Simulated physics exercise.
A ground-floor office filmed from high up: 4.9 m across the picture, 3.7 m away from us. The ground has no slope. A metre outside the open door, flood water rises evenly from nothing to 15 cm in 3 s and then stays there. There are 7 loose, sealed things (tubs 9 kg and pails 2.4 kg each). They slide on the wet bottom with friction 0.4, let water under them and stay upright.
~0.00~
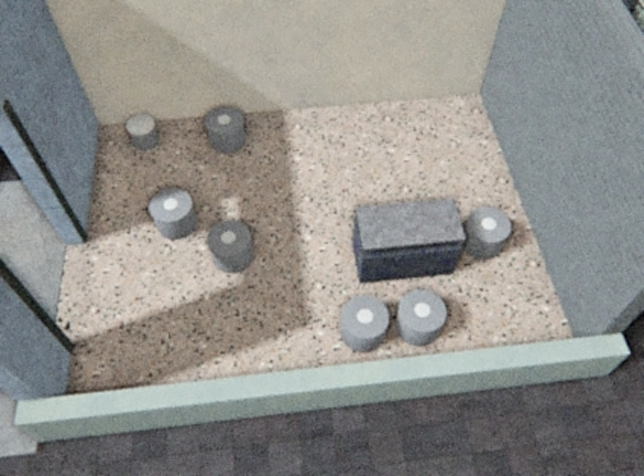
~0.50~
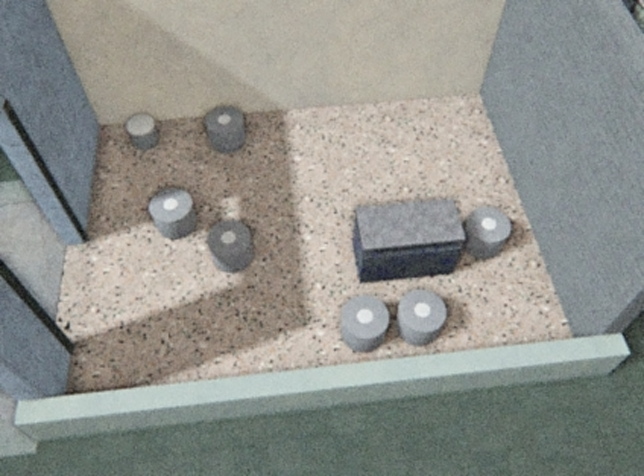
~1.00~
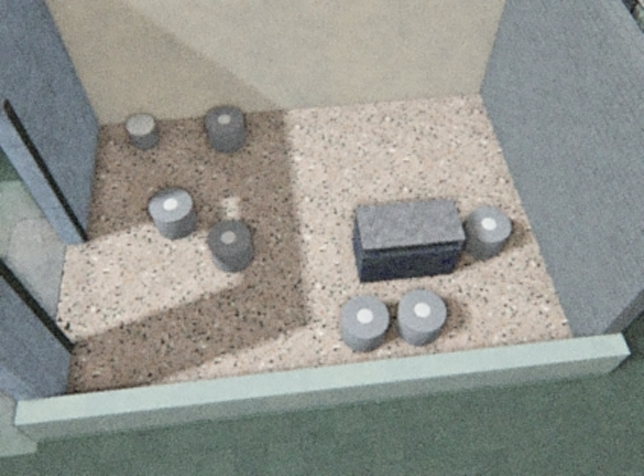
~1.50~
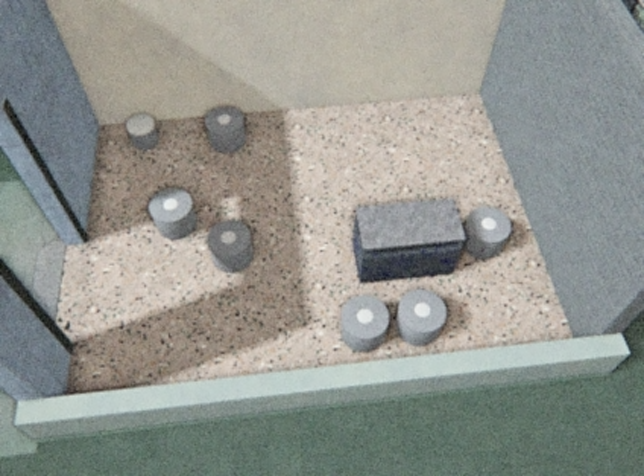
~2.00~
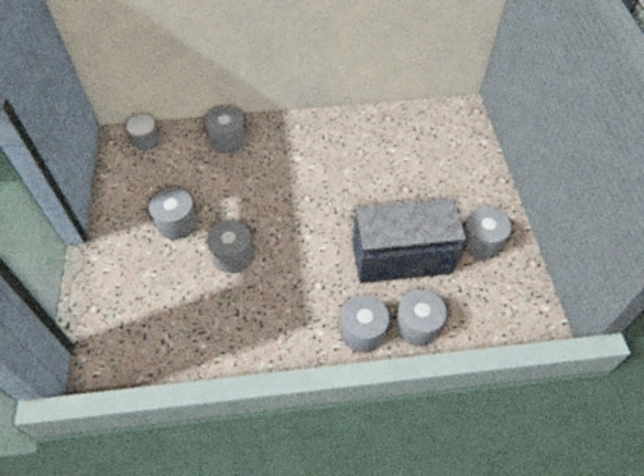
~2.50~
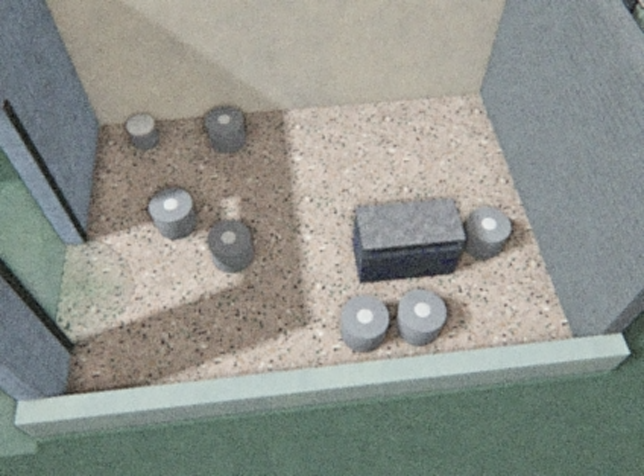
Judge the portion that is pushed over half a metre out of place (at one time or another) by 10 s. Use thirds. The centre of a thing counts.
That comes to from one to two thirds.
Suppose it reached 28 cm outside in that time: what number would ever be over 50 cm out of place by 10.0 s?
In that case 6 of them.
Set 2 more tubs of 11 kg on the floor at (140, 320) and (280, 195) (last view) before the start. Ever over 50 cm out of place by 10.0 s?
In turn: Past it, under.
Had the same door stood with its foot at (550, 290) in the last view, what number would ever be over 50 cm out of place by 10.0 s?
Then 3.
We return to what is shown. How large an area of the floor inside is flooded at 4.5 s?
Some 6.5 m2.
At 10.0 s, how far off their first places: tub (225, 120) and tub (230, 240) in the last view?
In that order: 0 cm, 150 cm.
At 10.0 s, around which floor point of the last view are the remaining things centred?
Around (333, 220).
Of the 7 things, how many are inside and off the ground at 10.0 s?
3 of them.
After 3.5 s 0 of 7 are over 50 cm from their spots; 0 afloat.
After 4.5 s 0 of 7 are over 50 cm from their spots; 0 afloat.
After 7.0 s 1 of 7 are over 50 cm from their spots; 1 afloat.
After 10.0 s 3 of 7 are over 50 cm from their spots, and 3 have been at some point; 3 afloat.
